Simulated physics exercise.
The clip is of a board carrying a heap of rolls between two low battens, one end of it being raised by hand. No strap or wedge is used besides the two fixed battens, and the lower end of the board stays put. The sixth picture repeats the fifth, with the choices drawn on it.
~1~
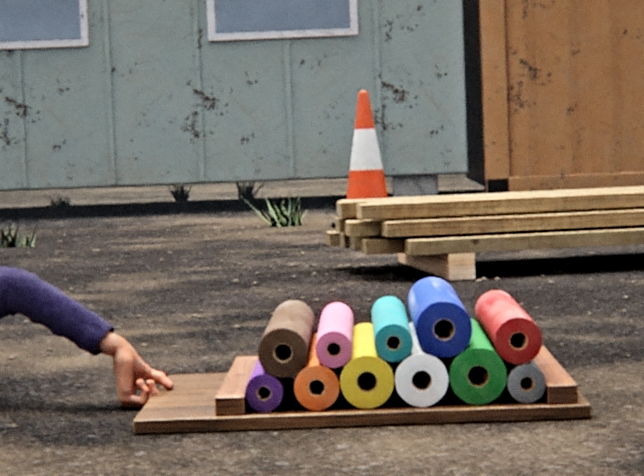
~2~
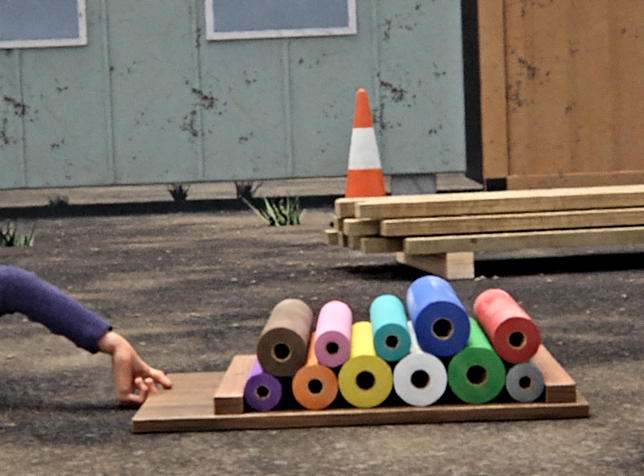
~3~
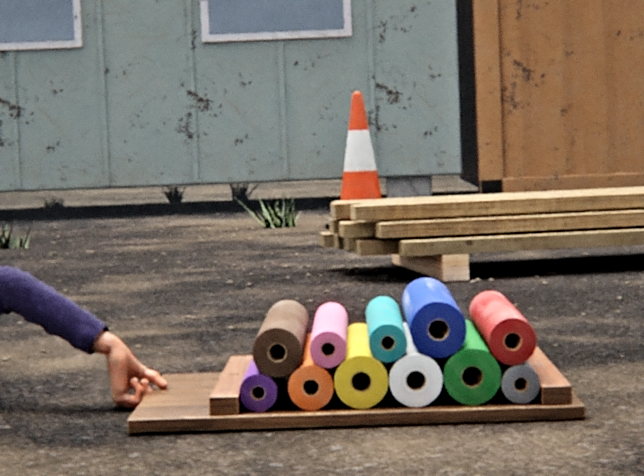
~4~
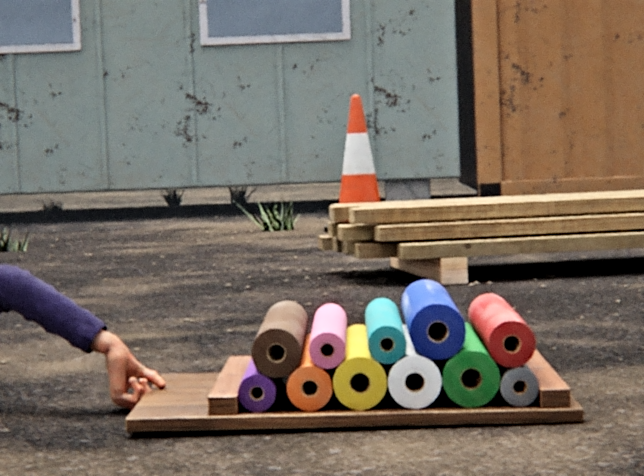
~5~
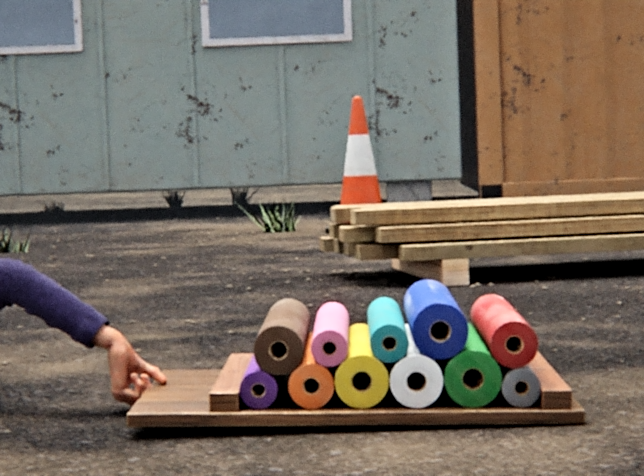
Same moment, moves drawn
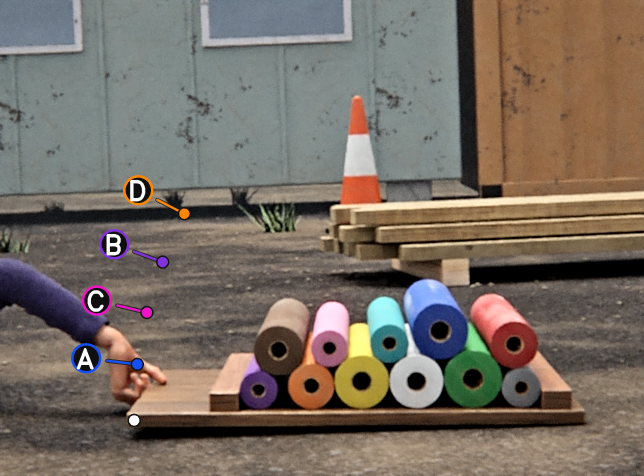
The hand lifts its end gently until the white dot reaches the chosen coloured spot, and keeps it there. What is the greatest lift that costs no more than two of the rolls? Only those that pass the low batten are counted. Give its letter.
Up to D.
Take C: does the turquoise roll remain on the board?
Yes, with C.
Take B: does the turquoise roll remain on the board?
Yes.
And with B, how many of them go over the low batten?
The count is one.
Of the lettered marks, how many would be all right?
Four of them.
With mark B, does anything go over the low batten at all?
Yes, at B.
On the marked copy, A at (137, 365); B at (163, 262); C at (147, 313); D at (184, 213); the white dot at (134, 420).
Taking D. A third of the way, board at 17°.
Two thirds of the way, board at 29°.
When it is over, board at 29°, one over the low batten (red).
As for the rest, A one over the low batten (red); B one over the low batten (red); C one over the low batten (red).
